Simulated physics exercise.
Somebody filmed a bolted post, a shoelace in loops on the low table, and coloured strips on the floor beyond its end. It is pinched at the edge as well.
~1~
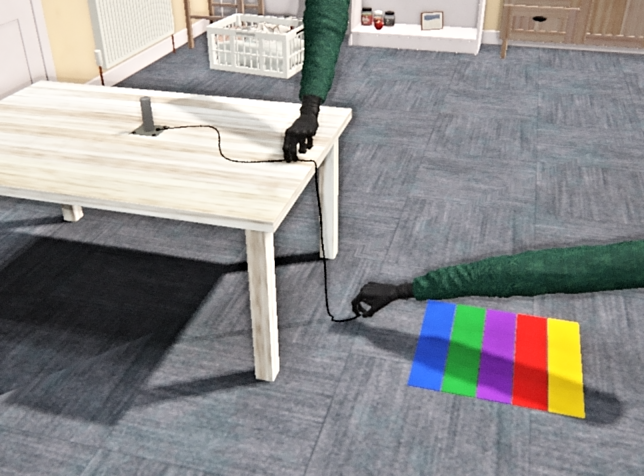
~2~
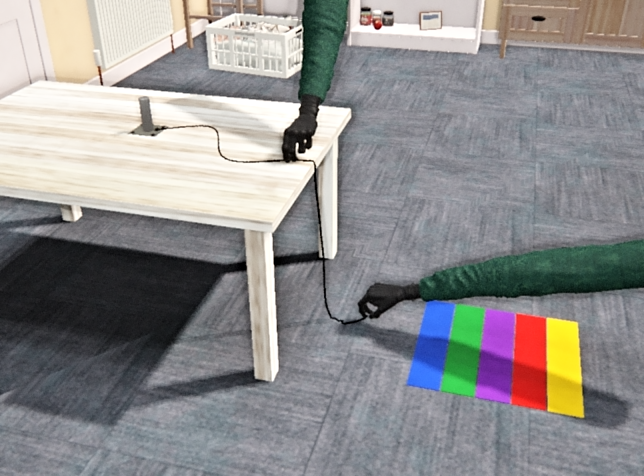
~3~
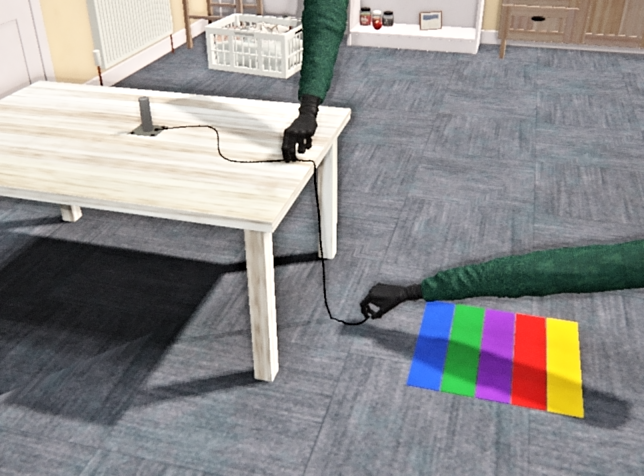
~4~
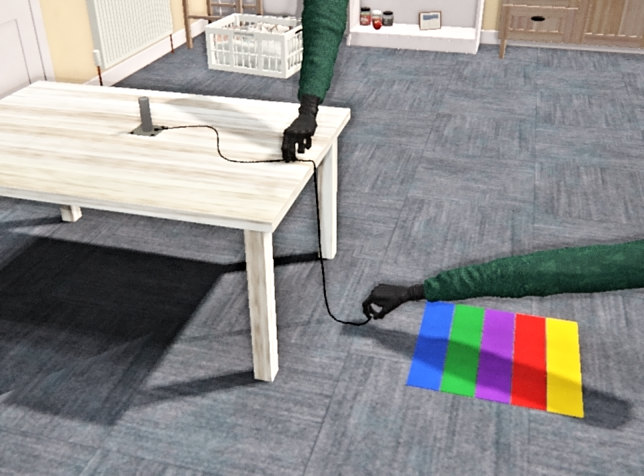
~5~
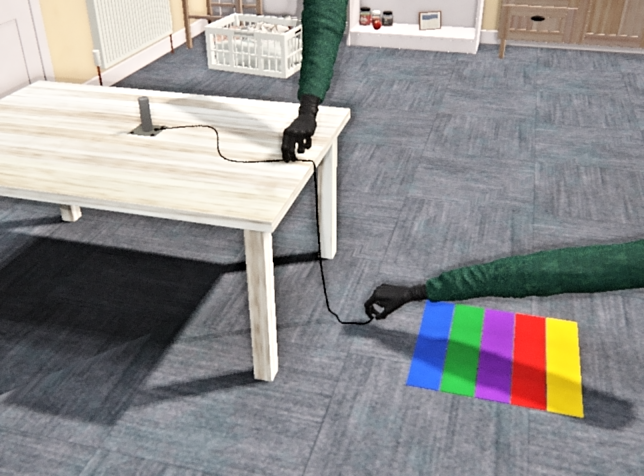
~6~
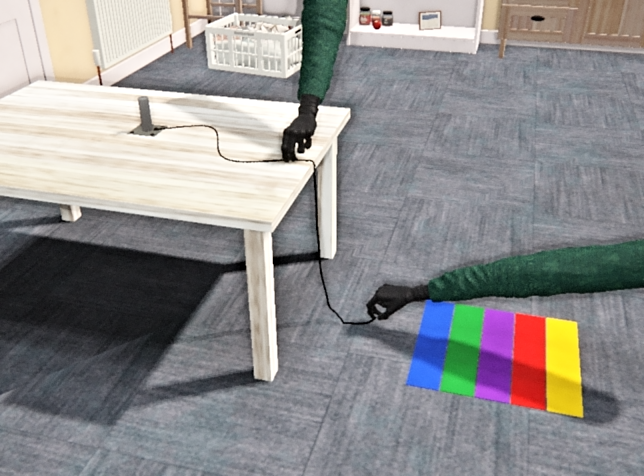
Gloved hand pinching a dark cord at a pale table's edge while another draws its end slightly right near coloured floor strips.
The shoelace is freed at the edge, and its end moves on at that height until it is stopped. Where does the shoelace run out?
Over red.
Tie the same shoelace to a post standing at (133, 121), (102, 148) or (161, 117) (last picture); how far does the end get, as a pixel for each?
About (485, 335), (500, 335) and (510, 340).
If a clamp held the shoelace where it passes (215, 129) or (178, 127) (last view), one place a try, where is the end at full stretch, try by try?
In that order: (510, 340) and (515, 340).
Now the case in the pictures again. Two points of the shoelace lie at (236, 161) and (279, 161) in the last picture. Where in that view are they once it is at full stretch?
About (291, 156), and the other about (327, 173).
Soon after, end near (457, 330); over green.
Then, end near (502, 337); over purple.
At full stretch, end near (529, 342); over red. The end stops over the red strip.
